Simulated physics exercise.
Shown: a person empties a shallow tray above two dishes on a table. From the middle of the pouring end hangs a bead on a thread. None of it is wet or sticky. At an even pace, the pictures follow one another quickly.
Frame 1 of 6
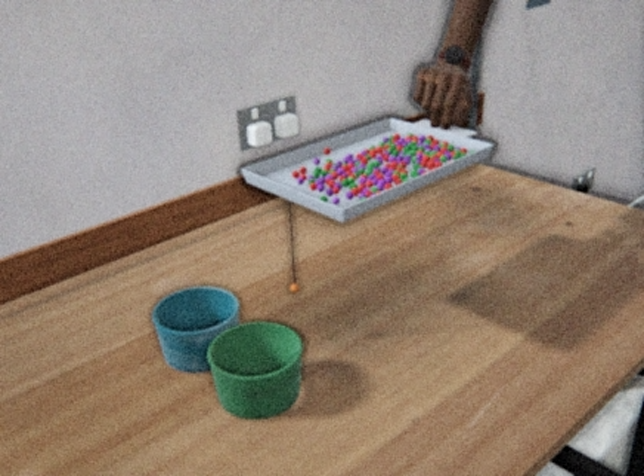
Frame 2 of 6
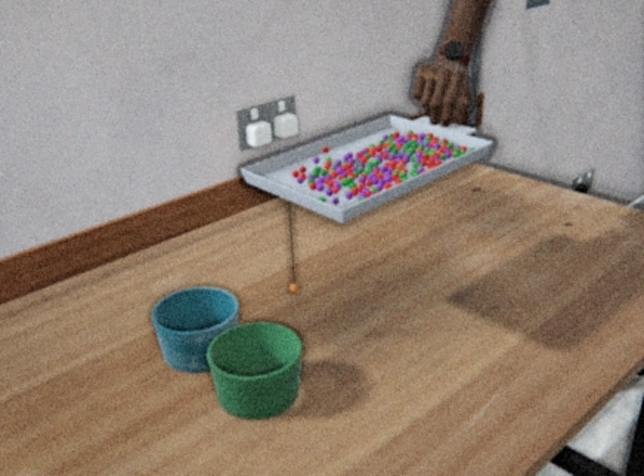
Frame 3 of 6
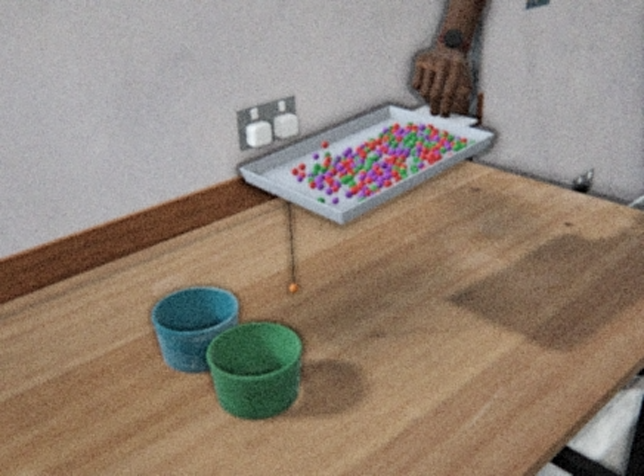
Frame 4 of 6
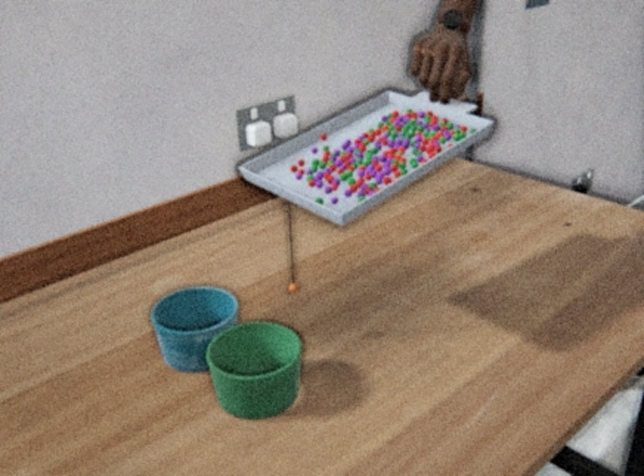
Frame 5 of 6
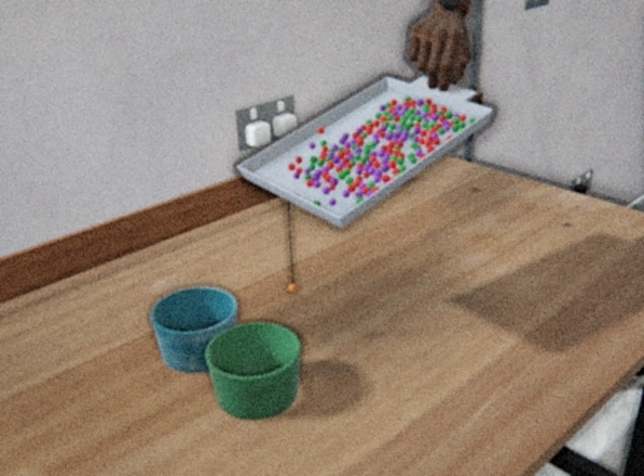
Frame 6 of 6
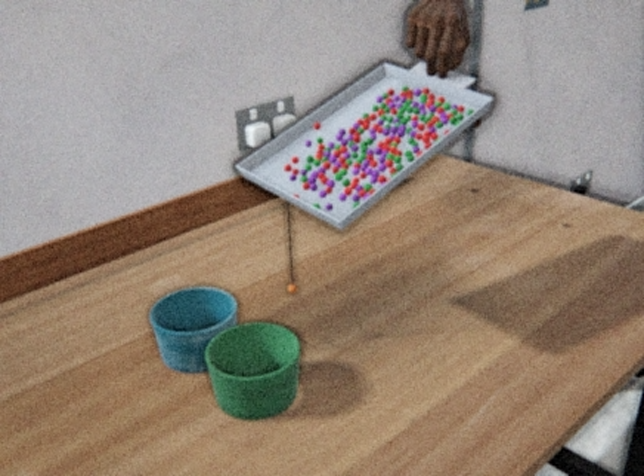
A hand steadily tilts a tray of colourful beads above a blue and green dish.
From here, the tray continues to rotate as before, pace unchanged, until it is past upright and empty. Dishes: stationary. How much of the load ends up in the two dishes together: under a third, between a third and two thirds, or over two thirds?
The dishes will not reach a third of the load.
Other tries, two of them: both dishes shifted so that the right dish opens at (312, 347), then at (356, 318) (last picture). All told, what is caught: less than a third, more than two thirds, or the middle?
Try one: Over two thirds; try two: Below one third.
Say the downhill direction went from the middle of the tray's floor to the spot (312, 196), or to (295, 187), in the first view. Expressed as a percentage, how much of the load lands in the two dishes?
First case around 30 per cent, second case 20 per cent.
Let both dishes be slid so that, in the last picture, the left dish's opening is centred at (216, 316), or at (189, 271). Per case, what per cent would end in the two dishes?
30 %, then 0 %.
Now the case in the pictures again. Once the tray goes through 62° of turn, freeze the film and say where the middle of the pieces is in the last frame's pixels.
Somewhere about (318, 210).
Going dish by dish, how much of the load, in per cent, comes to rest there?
Left about 0, right about 10 in a hundred.
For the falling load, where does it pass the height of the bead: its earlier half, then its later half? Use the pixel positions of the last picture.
The first part at (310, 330); the rest at (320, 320).
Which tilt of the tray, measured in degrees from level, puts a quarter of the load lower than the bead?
Reading: Some 70°.
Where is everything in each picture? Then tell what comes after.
In the first picture, corners of the pouring end (247, 169) and (343, 207), level; middle of the load (388, 167), round plastic beads; left dish (163, 343); right dish (220, 387); bead on its thread (295, 288).
In the second picture, corners of the pouring end (246, 169) and (342, 208), level; middle of the load (387, 166).
In the third picture, corners of the pouring end (245, 168) and (342, 210), tipped barely, lowest at the right corner; middle of the load (387, 161).
In the fourth picture, corners of the pouring end (244, 167) and (341, 212), tipped a little, lowest at the right corner; middle of the load (386, 154).
In the fifth picture, corners of the pouring end (243, 166) and (340, 214), tipped a little, lowest at the right corner; middle of the load (384, 148).
In the sixth picture, corners of the pouring end (242, 166) and (339, 217), tipped clearly, lowest at the right corner; middle of the load (381, 145), almost all on the move; left dish (161, 343); right dish (218, 388).
Just after the last frame, tray tipped steeply; roughly two thirds on the tray; just a few in the right dish; about a tenth outside both; roughly a quarter in the air.
A moment on, tray tipped right over; just a few on the tray; about a tenth in the right dish; the larger part outside both; about a tenth in the air.
Further on, tray tipped past a quarter turn; about a tenth in the right dish; almost all outside both.
When it is over, tray tipped past a quarter turn; about a tenth in the right dish; not one in the left dish; almost all outside both.
